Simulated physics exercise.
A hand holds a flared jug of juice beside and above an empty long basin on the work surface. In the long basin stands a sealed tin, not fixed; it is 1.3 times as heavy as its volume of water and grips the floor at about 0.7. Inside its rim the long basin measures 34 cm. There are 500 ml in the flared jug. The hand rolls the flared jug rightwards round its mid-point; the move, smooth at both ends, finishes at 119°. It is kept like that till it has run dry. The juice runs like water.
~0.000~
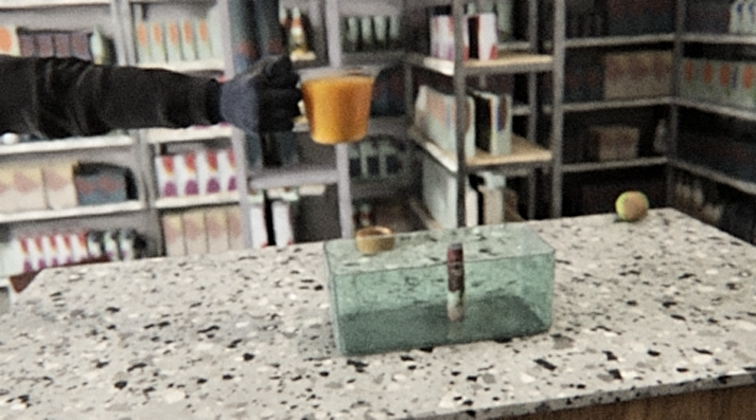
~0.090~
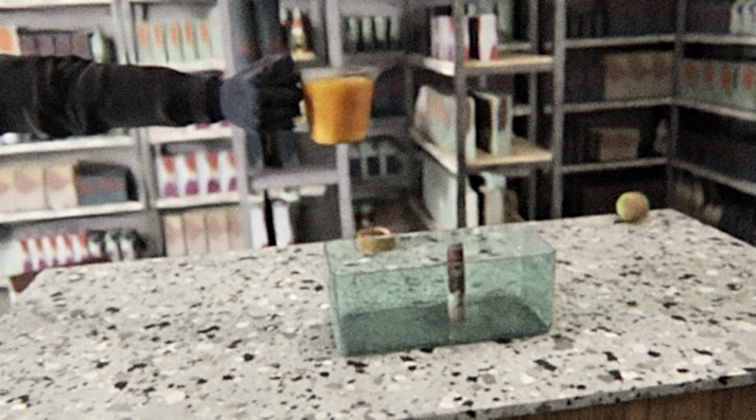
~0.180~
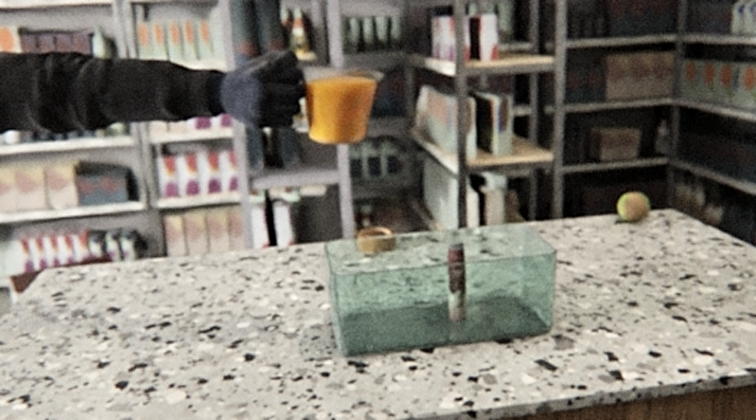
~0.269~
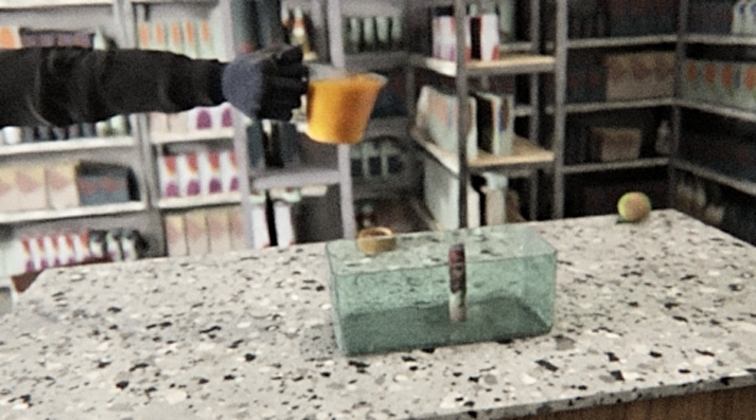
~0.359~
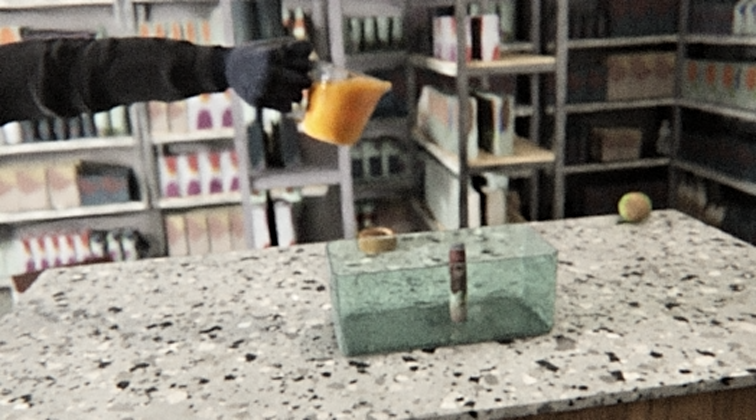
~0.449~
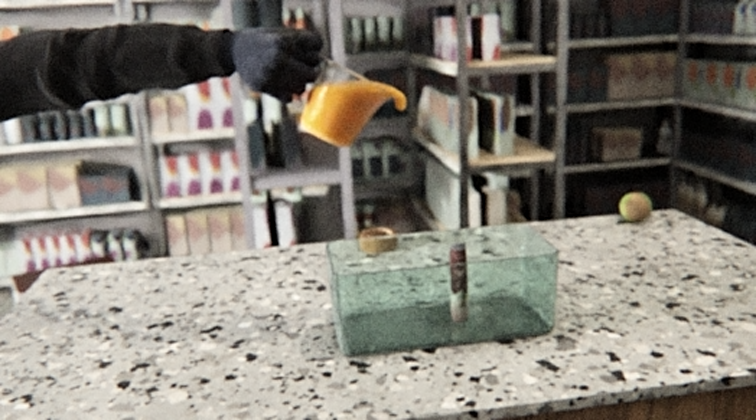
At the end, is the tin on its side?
The tin goes over.
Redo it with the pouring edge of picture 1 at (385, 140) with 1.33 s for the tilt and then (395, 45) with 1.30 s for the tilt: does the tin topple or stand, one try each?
First it stays up; then it stays up.
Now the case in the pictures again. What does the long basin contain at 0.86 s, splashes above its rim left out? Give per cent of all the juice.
Near 26 in a hundred.
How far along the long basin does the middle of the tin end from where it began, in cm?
About 7.0 cm.
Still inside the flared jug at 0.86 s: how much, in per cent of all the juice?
Some 38 per cent.
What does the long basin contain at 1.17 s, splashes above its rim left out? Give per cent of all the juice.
Near 88 in a hundred.
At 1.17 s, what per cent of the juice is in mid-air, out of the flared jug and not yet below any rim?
Some 10 per cent.
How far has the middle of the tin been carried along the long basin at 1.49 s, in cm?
Some 7 cm.
By 0.86 s the tilt is 86° and 38 per cent is still to pour; the tin stands where it began.
By 1.17 s the tilt is 115° and 1 per cent is still to pour; the tin leans 25°.
By 1.49 s the tilt is 119° and 0 per cent is still to pour; the tin lies on its side.
By 1.83 s the tilt is 119° and 0 per cent is still to pour; the tin lies on its side.
At rest the tin lies on its side.
